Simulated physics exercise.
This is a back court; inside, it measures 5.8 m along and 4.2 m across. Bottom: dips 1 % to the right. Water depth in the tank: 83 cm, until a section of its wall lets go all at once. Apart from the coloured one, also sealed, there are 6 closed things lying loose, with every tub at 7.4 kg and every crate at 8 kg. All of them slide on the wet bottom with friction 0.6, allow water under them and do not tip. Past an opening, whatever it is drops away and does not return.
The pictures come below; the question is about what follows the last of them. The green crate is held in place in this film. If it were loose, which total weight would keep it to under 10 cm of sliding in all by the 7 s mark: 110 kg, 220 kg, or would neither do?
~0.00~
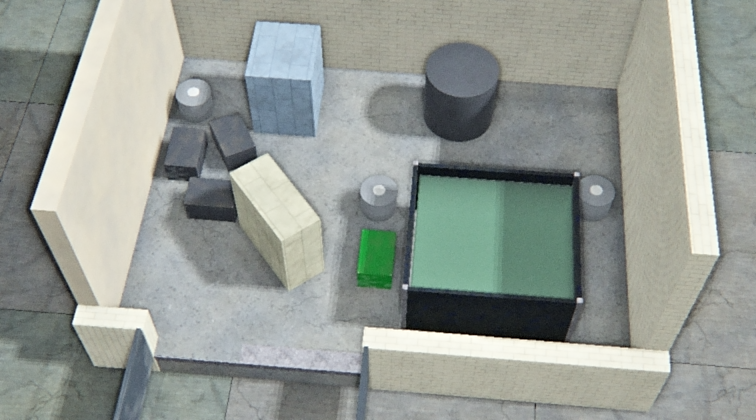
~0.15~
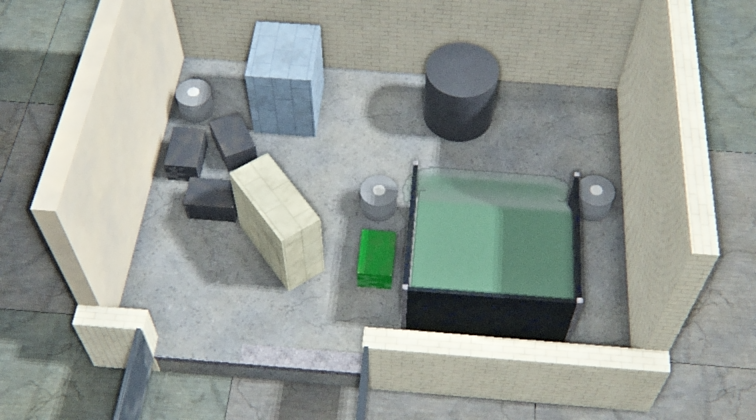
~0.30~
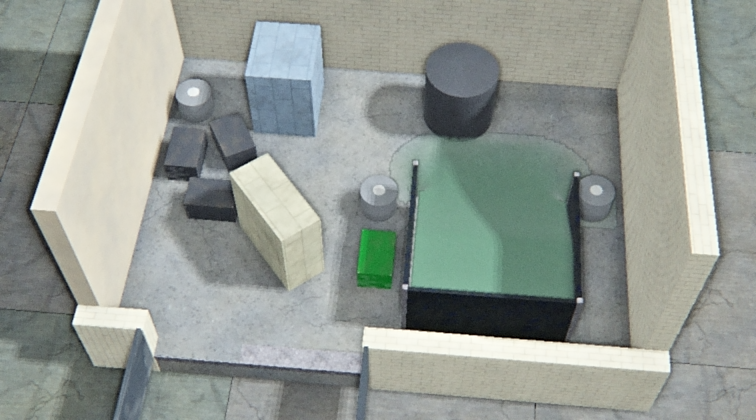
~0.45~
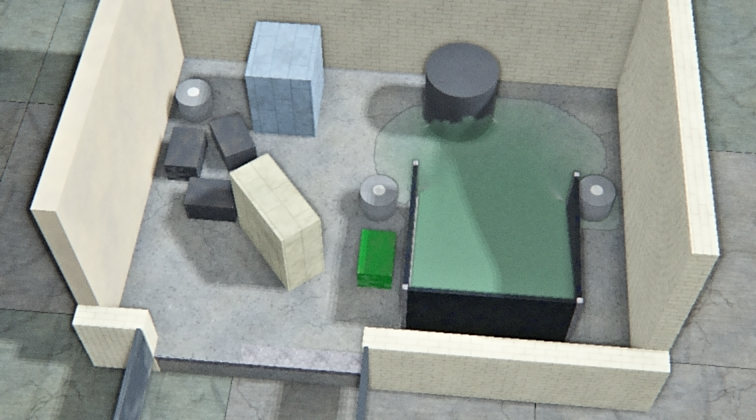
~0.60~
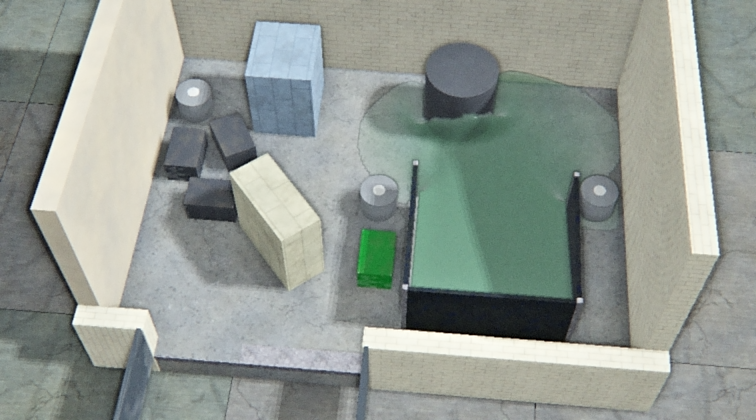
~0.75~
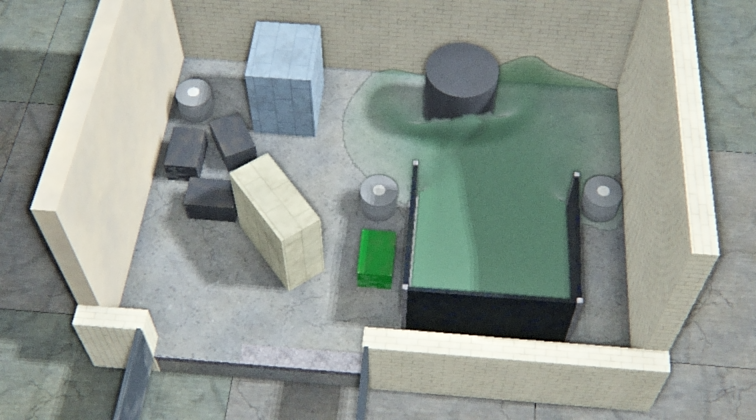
110 kg would already do.
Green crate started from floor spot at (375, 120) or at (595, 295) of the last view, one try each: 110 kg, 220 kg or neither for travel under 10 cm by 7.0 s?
Light one suffices, then light one suffices.
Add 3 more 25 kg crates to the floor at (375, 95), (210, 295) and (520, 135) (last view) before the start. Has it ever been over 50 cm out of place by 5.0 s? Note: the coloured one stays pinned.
One after another they come out beyond the mark, within the mark, beyond the mark.
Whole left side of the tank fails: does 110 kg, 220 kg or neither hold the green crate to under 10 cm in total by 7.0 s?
Then, in short, the larger is needed.
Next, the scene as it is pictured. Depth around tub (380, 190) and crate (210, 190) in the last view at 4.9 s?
I'd put it at 8 cm and 9 cm respectively.
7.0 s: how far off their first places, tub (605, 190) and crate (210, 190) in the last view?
First one 60 cm, second one gone out.
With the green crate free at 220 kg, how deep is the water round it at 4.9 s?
Depth: Approx. 8 cm.
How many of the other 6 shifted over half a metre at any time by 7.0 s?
It works out to 5.
After 1.4 s the green crate would be 0 cm from its start with 110 kg and 0 cm from its start with 220 kg; 0 cm of water round it then.
After 3.1 s the green crate would be 0 cm from its start with 110 kg and 0 cm from its start with 220 kg; 0 cm of water round it then.
After 4.9 s the green crate would be 0 cm from its start with 110 kg and 0 cm from its start with 220 kg; 8 cm of water round it then.
After 7.0 s the green crate would be 0 cm from its start with 110 kg and 0 cm from its start with 220 kg; 9 cm of water round it then.
